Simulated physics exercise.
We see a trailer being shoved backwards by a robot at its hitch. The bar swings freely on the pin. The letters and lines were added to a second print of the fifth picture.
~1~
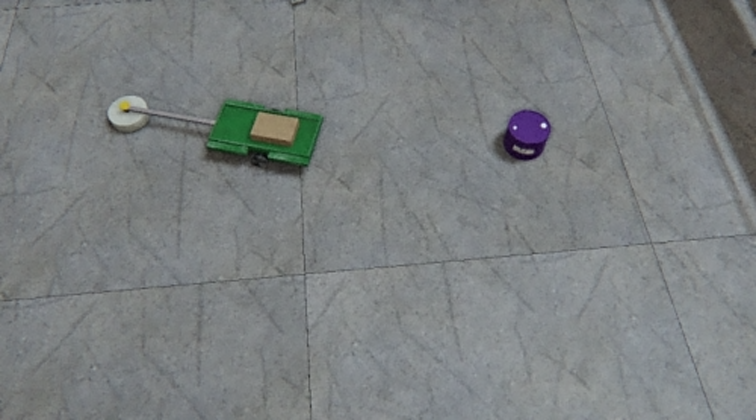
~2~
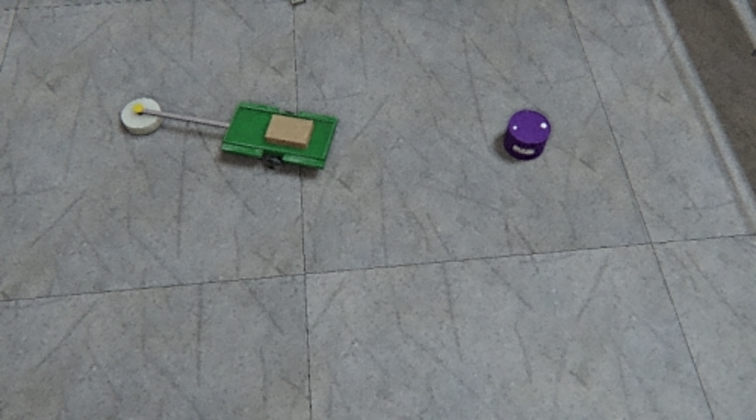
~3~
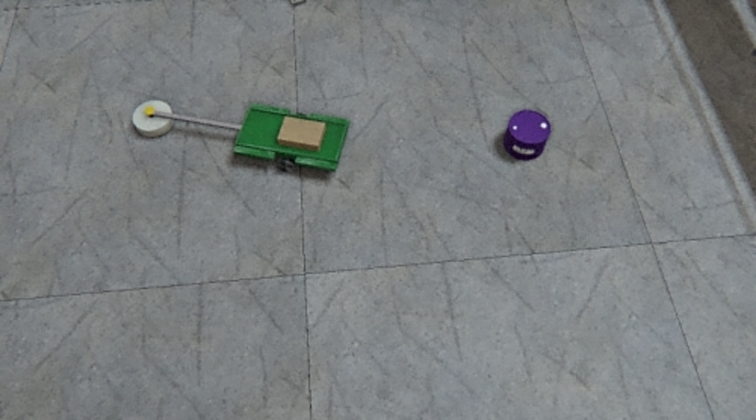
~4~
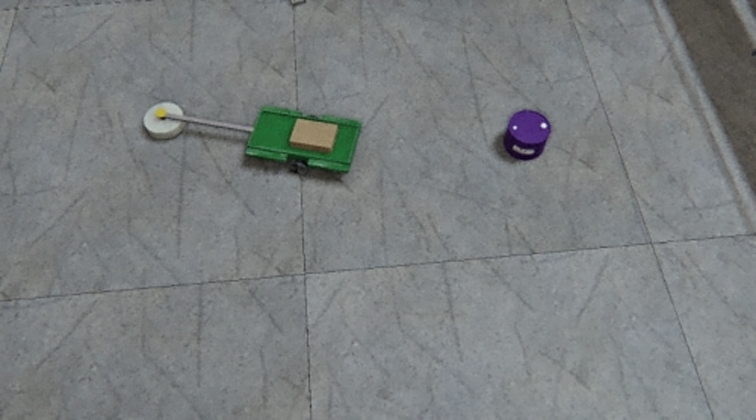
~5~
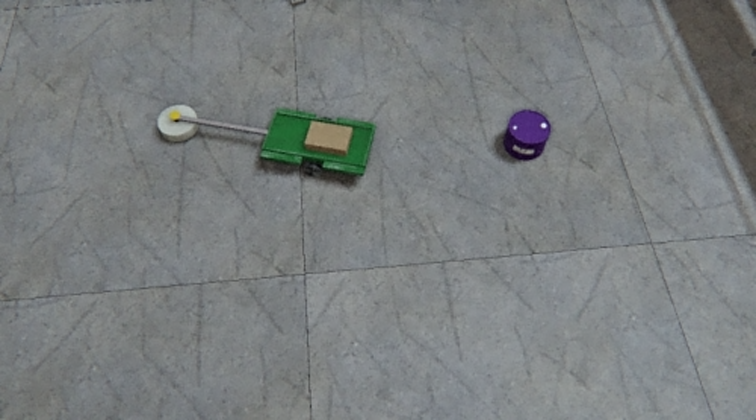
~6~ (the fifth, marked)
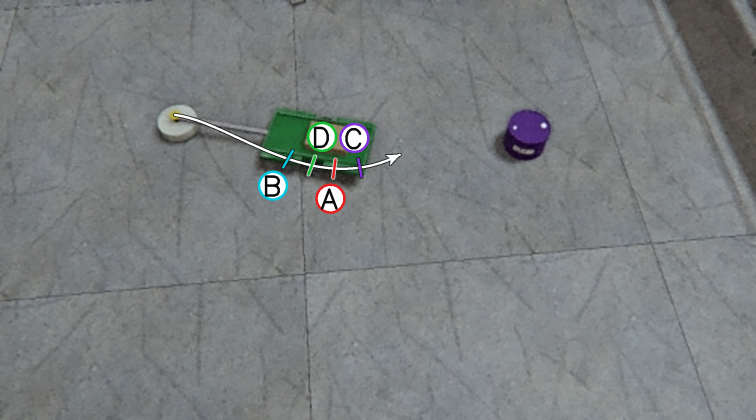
A green cart carrying a tan block rolled slowly to the right across the gray tiled floor, pushed through a thin bar by a small round white robot, while a purple tub stayed still.
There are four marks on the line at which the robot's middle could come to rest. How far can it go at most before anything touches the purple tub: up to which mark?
At B, and not beyond.
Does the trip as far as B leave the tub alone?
For that mark, yes.
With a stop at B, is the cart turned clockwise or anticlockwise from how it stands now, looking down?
For that mark, anticlockwise.
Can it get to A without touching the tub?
No.
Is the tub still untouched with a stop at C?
For that mark, no.
On the marked copy, A at (334, 169); B at (288, 159); C at (360, 168); D at (312, 165); the route from (175, 115) via (284, 157) to (400, 155).
Following B. Soon after the start, robot (218, 134), cart (365, 147).
Later, robot (255, 151), cart (406, 150).
In the end, robot (289, 165), cart (442, 149); nothing has been touched.
As for the rest, A is too far, the tub has been hit; C is too far, the tub has been hit; D is too far, the tub has been hit.
